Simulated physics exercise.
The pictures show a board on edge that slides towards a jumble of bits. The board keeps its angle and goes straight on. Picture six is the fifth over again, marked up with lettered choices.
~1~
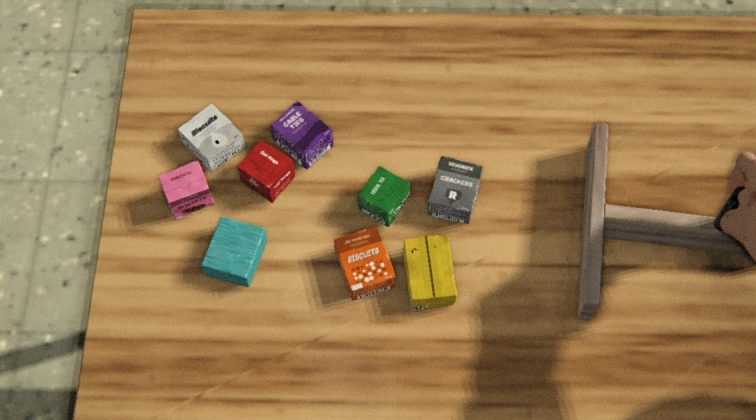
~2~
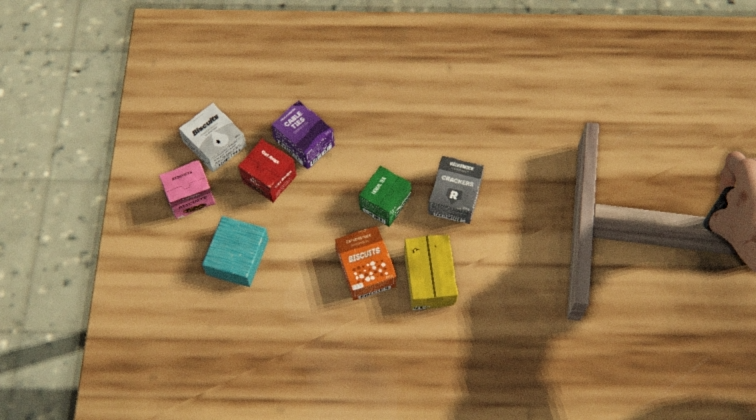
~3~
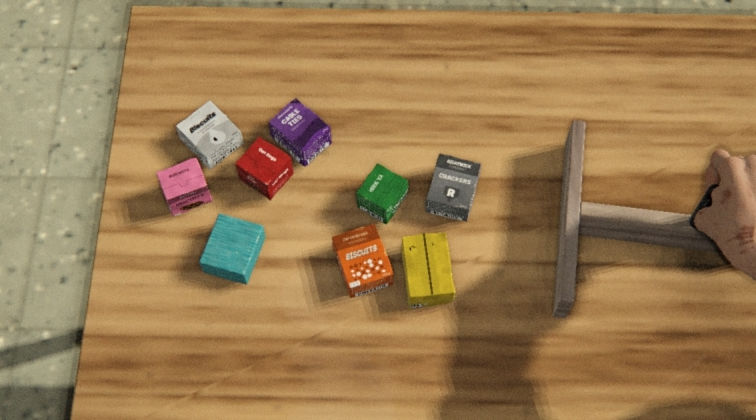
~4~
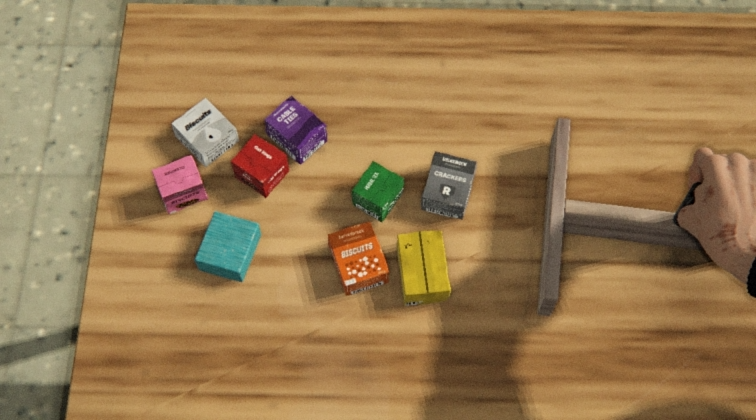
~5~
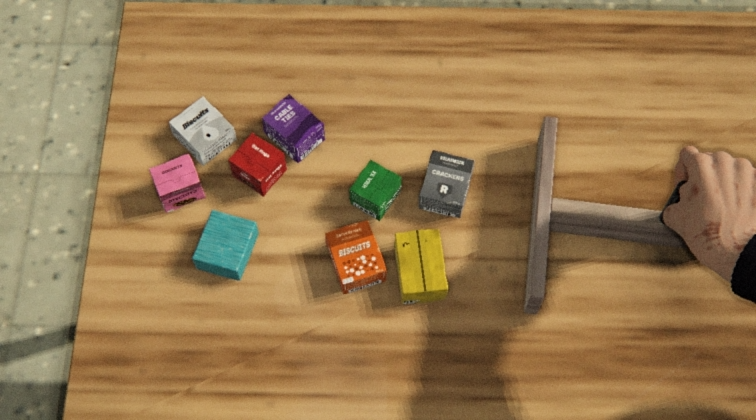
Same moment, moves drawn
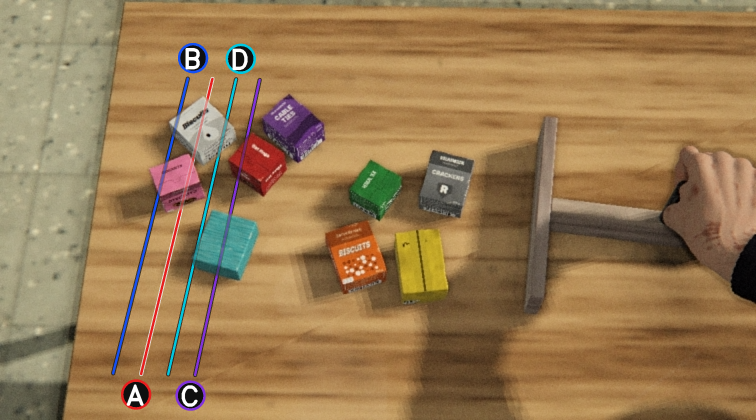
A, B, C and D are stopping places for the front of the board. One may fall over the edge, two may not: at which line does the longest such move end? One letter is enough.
D is the last line within the limit.
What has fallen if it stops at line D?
The turquoise block.
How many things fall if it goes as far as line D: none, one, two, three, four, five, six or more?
In all, one.
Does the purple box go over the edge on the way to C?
No.
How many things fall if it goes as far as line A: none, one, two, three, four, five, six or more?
By then, two.
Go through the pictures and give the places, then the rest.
Red packet (266, 171); grey packet (455, 191); white packet (212, 137), in the first picture.
Board (588, 209); orange packet (366, 263), in the second picture.
Board (573, 207); turquoise block (233, 249), in the third picture.
Board (558, 205); green packet (377, 192), in the fourth picture.
Board (544, 203); red packet (257, 164); grey packet (446, 185); white packet (203, 131), in the fifth picture.
On the marked copy, A at (179, 217); B at (153, 216); C at (230, 217); D at (204, 217).
Taking D. A third of the way, board (421, 201); yellow box (384, 263); orange packet (339, 253).
Two thirds of the way, board (298, 199); turquoise block (170, 244); white packet (192, 117).
When it is over, board (204, 197); turquoise block over the edge; pink packet (103, 174); one fallen.
As for the rest, A drops two; B drops four; C is within the limit but short.
